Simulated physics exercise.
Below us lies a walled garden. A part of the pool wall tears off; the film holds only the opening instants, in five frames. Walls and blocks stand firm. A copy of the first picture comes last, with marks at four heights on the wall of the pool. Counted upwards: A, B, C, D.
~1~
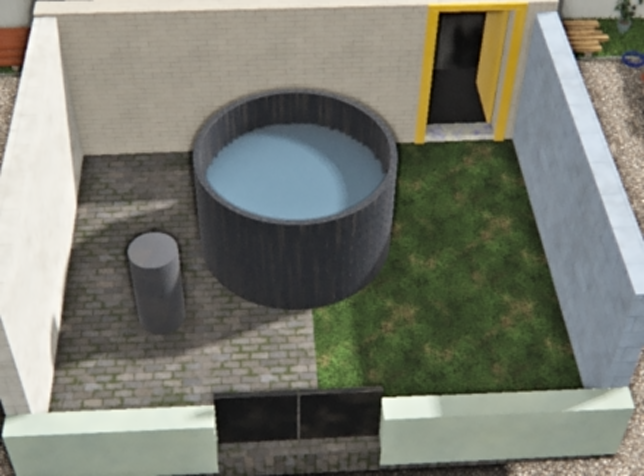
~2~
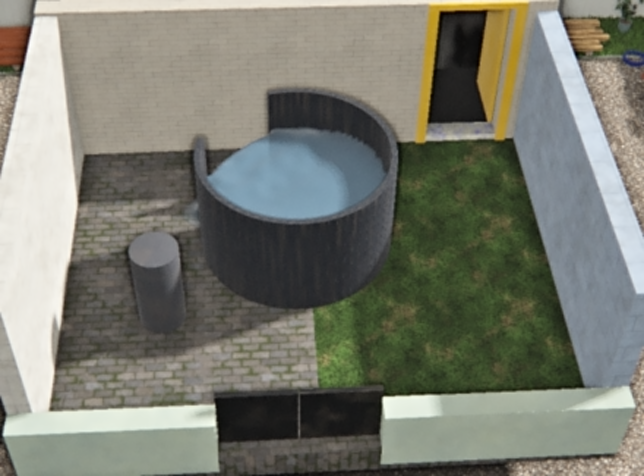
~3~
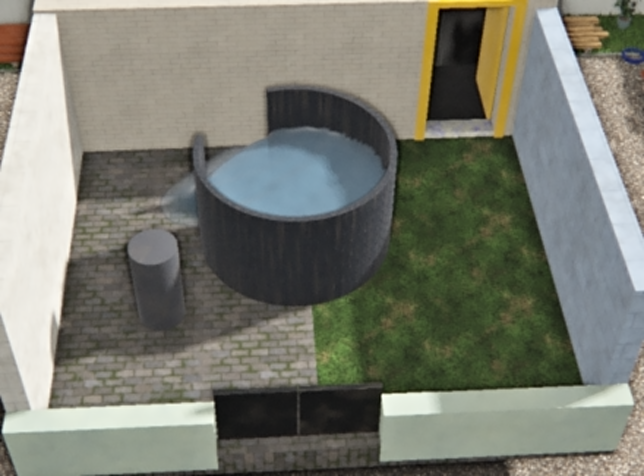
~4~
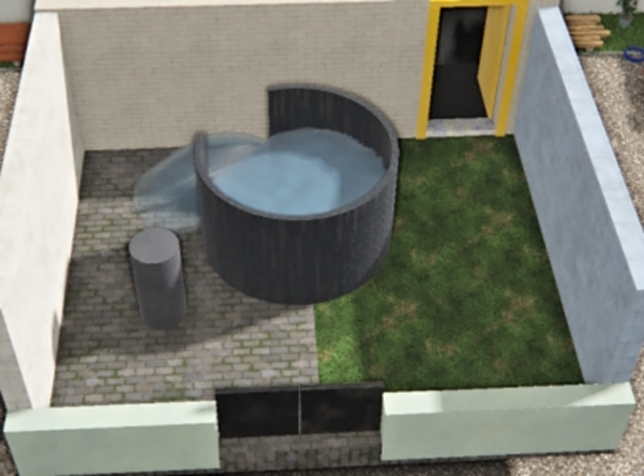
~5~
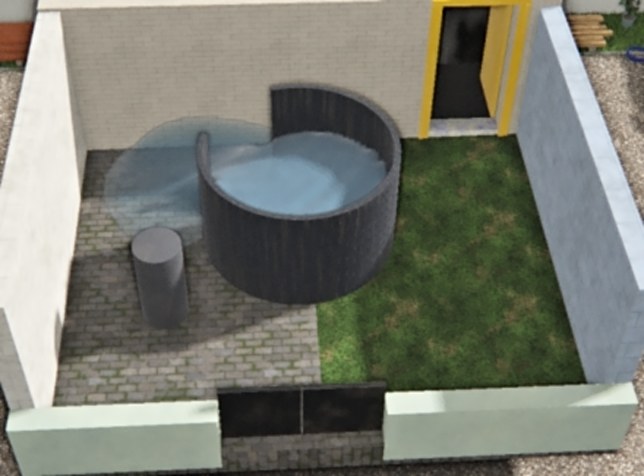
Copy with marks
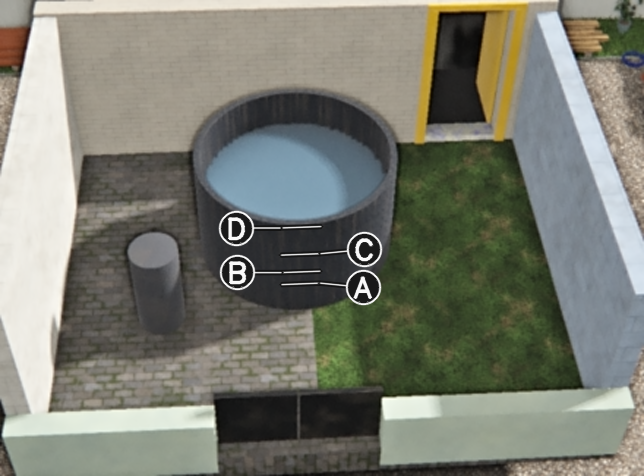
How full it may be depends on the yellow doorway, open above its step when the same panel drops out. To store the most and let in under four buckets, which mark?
I would pick level B.
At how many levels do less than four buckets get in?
Two of the four.
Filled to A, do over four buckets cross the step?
No.
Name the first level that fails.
That is level C.
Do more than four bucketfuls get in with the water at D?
Yes.
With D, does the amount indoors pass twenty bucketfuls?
Yes, it does.
On the marked copy, A at (300, 283); B at (300, 271); C at (300, 254); D at (300, 227); from the bottom up A, B, C, D.
If A is chosen, nothing gets over.
If B is chosen, a bucket or two gets in.
If C is chosen, about 11 bucketfuls get in.
If D is chosen, dozens of bucketfuls pour in.
